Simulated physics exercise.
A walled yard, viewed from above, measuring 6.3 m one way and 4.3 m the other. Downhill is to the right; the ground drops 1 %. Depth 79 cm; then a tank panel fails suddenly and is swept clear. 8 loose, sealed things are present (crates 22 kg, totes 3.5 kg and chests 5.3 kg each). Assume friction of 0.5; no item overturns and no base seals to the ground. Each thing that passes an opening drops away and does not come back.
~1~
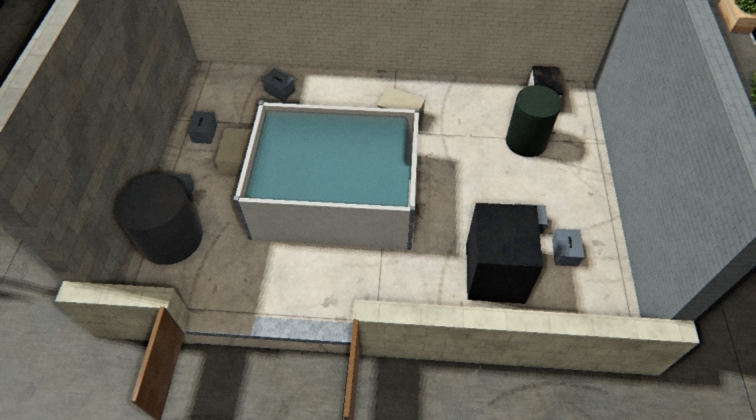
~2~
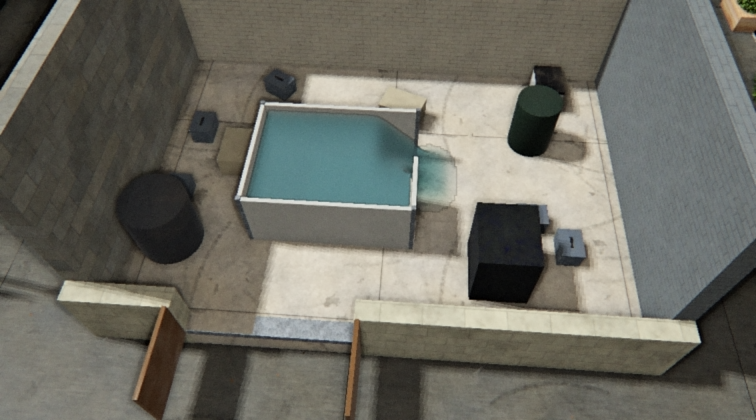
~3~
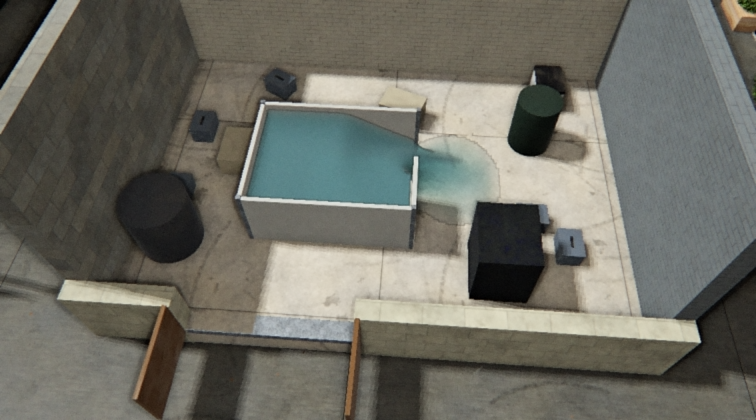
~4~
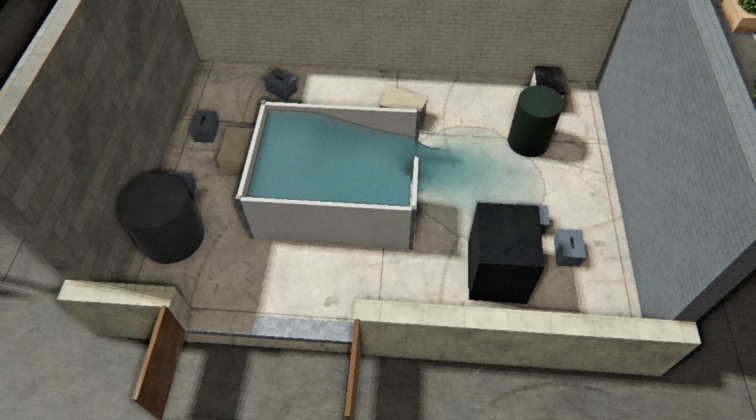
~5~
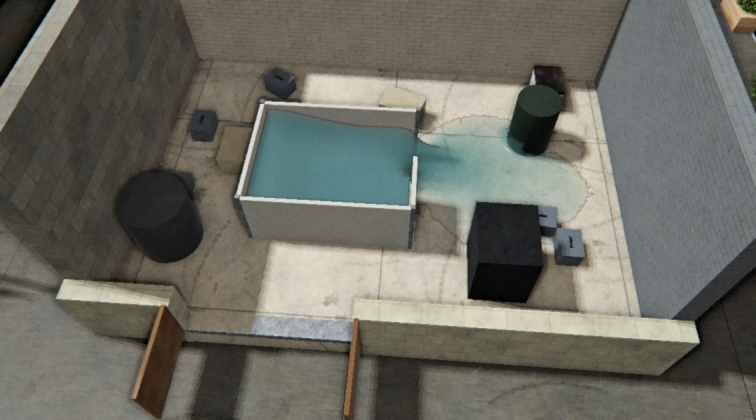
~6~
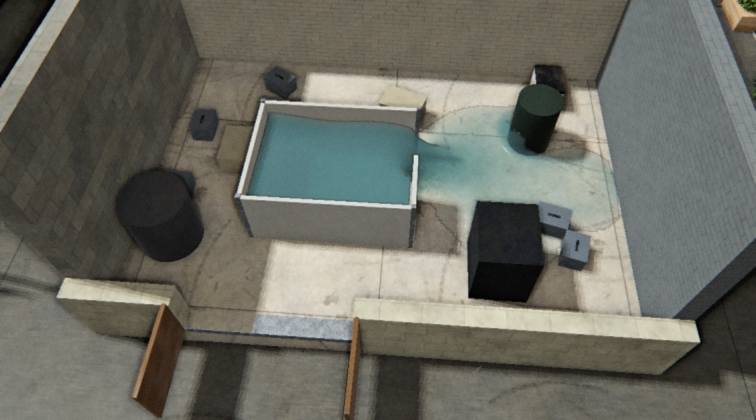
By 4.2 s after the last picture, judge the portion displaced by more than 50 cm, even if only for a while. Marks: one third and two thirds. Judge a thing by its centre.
Share: Middle band, from a third up to but not reaching two thirds.
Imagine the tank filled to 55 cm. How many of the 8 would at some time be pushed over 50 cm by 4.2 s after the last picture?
In that case the number is 3.
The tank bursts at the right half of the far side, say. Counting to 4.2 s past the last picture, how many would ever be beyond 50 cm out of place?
Then 6 of them would.
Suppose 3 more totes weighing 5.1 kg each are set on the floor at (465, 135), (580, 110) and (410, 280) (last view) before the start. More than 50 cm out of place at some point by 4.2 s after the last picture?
Result, one by one: Exceeded, exceeded and exceeded.
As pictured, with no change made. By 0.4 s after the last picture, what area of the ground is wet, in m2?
The covered patch comes to about 9.5 m2.
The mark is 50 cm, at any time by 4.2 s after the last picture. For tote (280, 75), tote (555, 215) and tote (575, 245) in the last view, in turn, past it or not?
Listed in sequence: Higher; higher; higher for the last.
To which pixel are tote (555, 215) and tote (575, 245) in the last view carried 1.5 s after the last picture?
Around (634, 266) and (589, 305).
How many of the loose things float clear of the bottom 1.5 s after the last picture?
Count: 3.
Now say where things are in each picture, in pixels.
The first picture shows a tote at (531, 214), on the bottom; a tote at (570, 243), on the bottom; water covers 2.9 m2; 0 of 8 have shifted.
The second picture shows a tote at (532, 214) rests on the ground; a tote at (571, 243), on the bottom; 3.5 m2 under water; 0 of 8 have shifted.
The third picture shows a tote at (532, 213), on the bottom; a tote at (572, 242) rests on the ground; 4.3 m2 under water; 0 of 8 have shifted.
The fourth picture shows a tote at (533, 214), on the bottom; a tote at (572, 243), on the bottom; 5.5 m2 under water; 0 of 8 have shifted.
The fifth picture shows a tote at (540, 216), on the bottom, 11 cm from its start; a tote at (571, 242) rests on the ground; water covers 6.5 m2; 1 of 8 have shifted.
The sixth picture shows a tote at (554, 216) rests on the ground, 27 cm from its start; a tote at (577, 246) rests on the ground, 8 cm from its start; water covers 7.6 m2; 2 of 8 have shifted.
Then, 0.4 s after the last picture 1 of 8 are over 50 cm from their spots; 1 afloat.
Then, 1.5 s after the last picture 3 of 8 are over 50 cm from their spots; 3 afloat.
Then, 2.8 s after the last picture 3 of 8 are over 50 cm from their spots; 3 afloat.
Then, 4.2 s after the last picture 4 of 8 are over 50 cm from their spots, and 4 have been at some point; 3 afloat.
